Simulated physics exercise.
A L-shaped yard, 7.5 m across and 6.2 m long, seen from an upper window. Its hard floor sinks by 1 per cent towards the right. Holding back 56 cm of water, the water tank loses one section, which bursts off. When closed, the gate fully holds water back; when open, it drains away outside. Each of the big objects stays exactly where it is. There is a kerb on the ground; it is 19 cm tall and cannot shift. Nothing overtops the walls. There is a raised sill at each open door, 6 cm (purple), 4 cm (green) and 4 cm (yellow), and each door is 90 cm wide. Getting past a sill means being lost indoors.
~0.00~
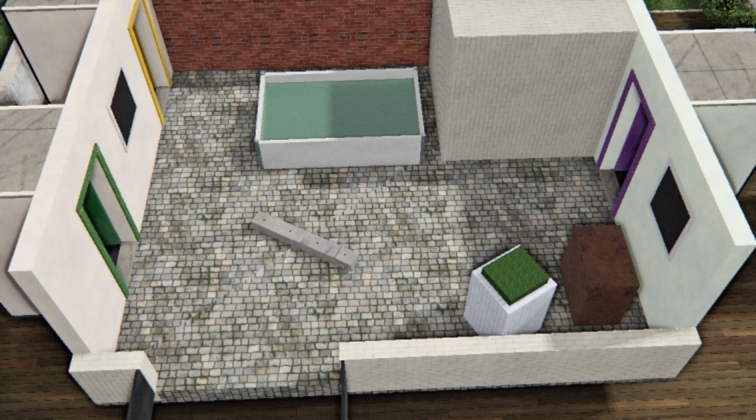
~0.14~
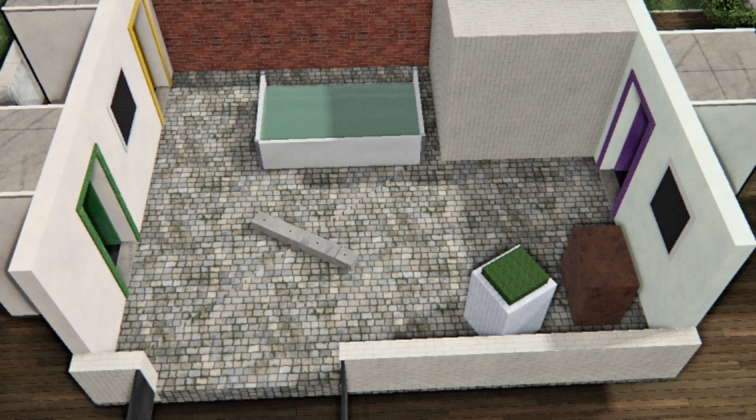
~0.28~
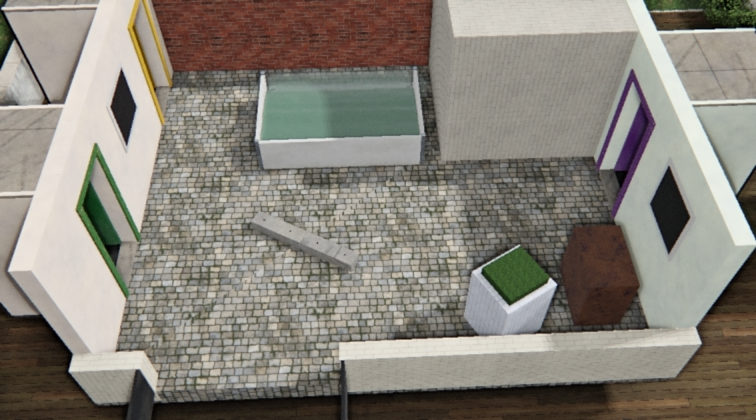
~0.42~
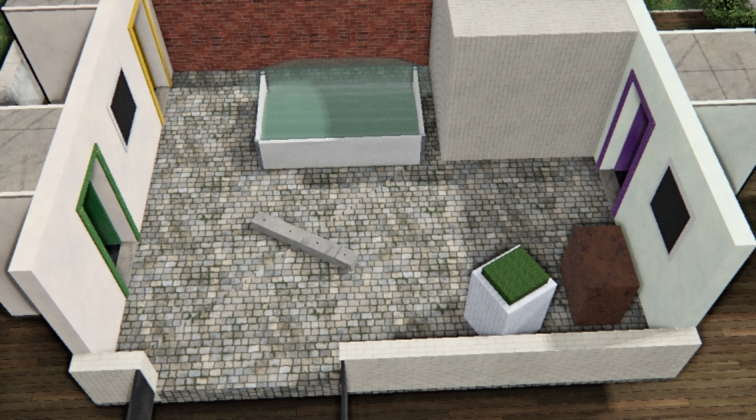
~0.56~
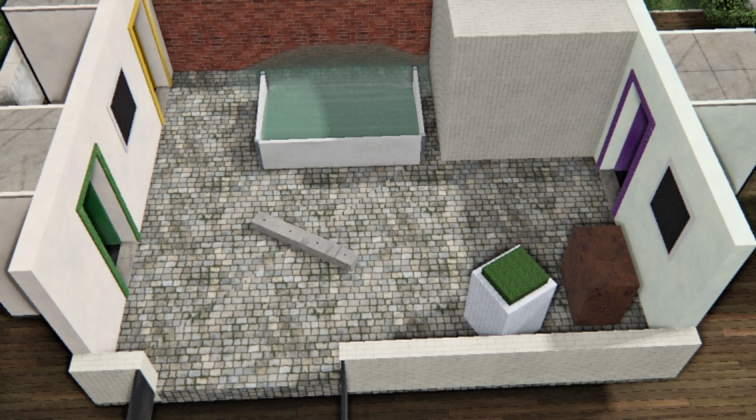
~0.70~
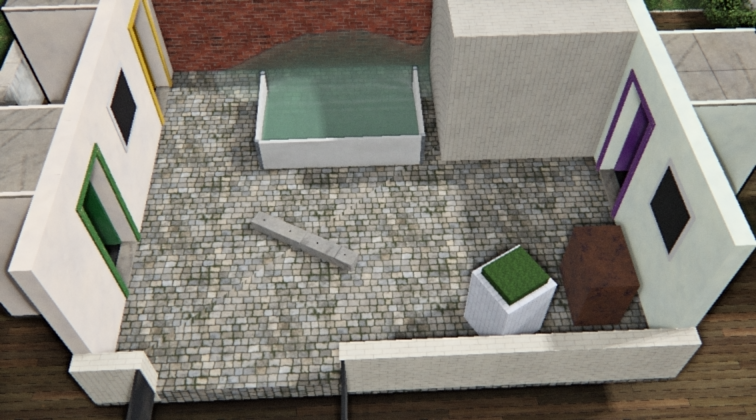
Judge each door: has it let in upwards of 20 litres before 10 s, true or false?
For the purple door, false. For the green door, false. For the yellow door, true.
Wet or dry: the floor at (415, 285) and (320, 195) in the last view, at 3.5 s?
Awash, then not yet touched.
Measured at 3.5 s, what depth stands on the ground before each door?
Depths (cm): Purple = 0; green = 1; yellow = 15.
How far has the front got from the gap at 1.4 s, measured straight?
Around 3.2 metres.
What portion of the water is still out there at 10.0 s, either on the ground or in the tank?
Some 78 per cent remains.
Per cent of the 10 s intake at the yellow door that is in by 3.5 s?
Share: ~ 45 %.
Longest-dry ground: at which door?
That would be the purple one.
After 1.4 s water covers 15 % of the floor and is deepest (52 cm) near (418, 69); purple door not reached, green door not reached, yellow door 4 cm at the sill, 0 L in.
After 2.2 s water covers 20 % of the floor and is deepest (38 cm) near (427, 69); purple door not reached, green door not reached, yellow door 20 cm at the sill, 54 L in.
After 3.5 s water covers 45 % of the floor and is deepest (18 cm) near (286, 92); purple door not reached, green door 1 cm at the sill, 0 L in, yellow door 15 cm at the sill, 166 L in.
After 6.0 s water covers 65 % of the floor and is deepest (23 cm) near (401, 82); purple door not reached, green door 2 cm at the sill, 0 L in, yellow door 13 cm at the sill, 274 L in.
After 10.0 s water covers 85 % of the floor and is deepest (18 cm) near (427, 69); purple door 2 cm at the sill, 0 L in, green door 2 cm at the sill, 0 L in, yellow door 9 cm at the sill, 357 L in.
